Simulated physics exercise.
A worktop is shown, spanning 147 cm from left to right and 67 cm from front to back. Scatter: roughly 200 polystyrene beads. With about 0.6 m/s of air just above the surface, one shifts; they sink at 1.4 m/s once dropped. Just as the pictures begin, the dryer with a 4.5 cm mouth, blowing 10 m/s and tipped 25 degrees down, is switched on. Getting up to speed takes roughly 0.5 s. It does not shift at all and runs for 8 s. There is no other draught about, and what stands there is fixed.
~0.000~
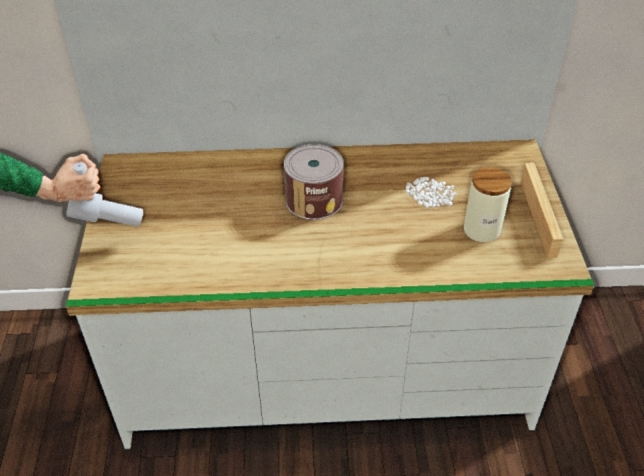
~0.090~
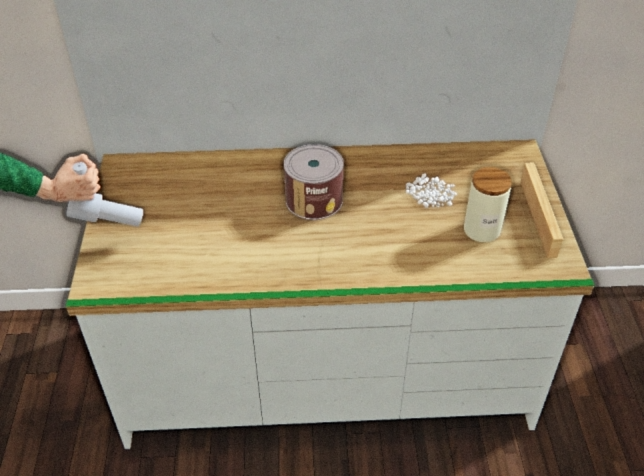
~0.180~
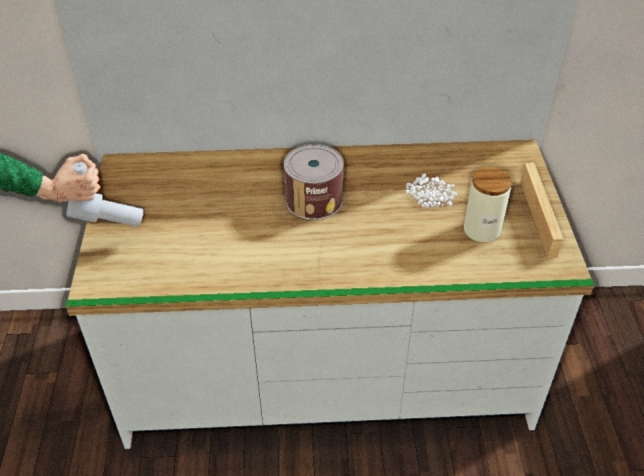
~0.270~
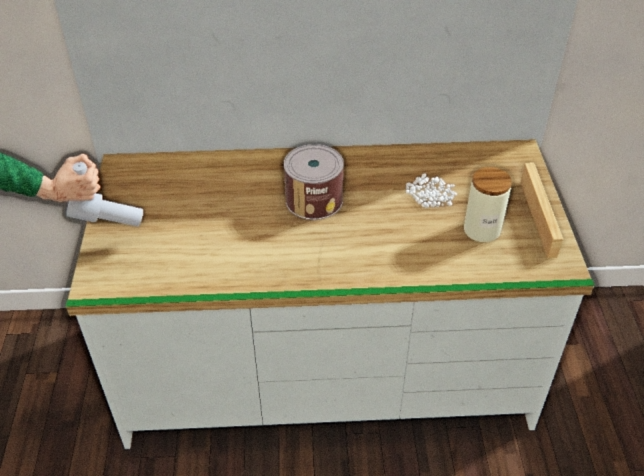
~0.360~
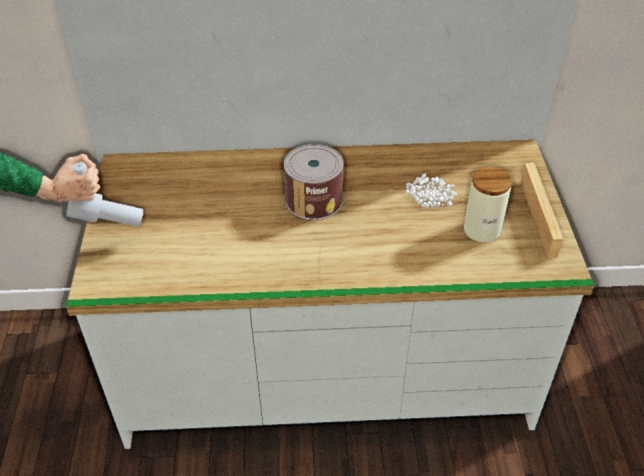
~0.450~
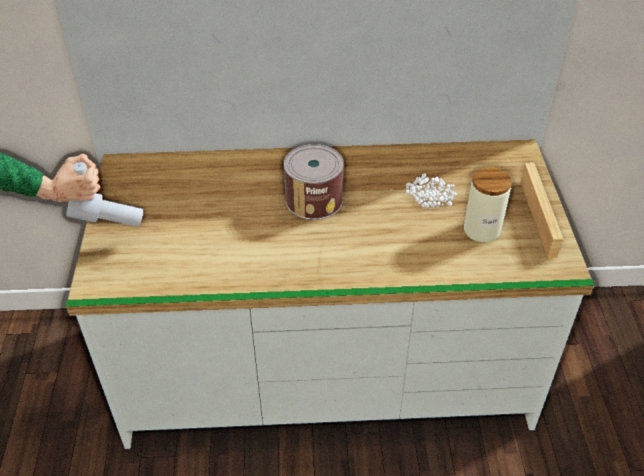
A hand holds a dryer still at the left while white beads stay beside a tin.
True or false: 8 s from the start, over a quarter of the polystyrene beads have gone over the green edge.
False.
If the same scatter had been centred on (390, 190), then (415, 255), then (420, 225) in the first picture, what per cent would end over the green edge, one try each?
Try by try: About 0 per cent, 40 per cent and 2 per cent.
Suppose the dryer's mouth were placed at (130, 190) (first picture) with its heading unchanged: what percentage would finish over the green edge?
0 %.
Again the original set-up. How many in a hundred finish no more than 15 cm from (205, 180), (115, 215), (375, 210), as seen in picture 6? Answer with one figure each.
Estimates in listed order: 0 %; 0 %; 1 %.
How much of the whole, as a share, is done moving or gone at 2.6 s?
Roughly 25 % of them.
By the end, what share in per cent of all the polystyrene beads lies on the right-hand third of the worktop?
Around 30 per cent.
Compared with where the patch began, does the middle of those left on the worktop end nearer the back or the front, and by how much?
Drift: Rearward direction, about 10 cm.
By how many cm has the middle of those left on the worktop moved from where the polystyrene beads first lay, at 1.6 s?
I'd say close to 5 cm.
After 1.6 s the count stands so, 0 % are over the green edge; the middle of those still in play is near (437, 188).
After 2.6 s the count stands so, 0 % are over the green edge; the middle of those still in play is near (461, 178).
After 4.4 s the count stands so, 0 % are over the green edge; the middle of those still in play is near (431, 180).
After 8.0 s, at the end, 0 % are over the green edge; the middle of those still in play is near (443, 179).
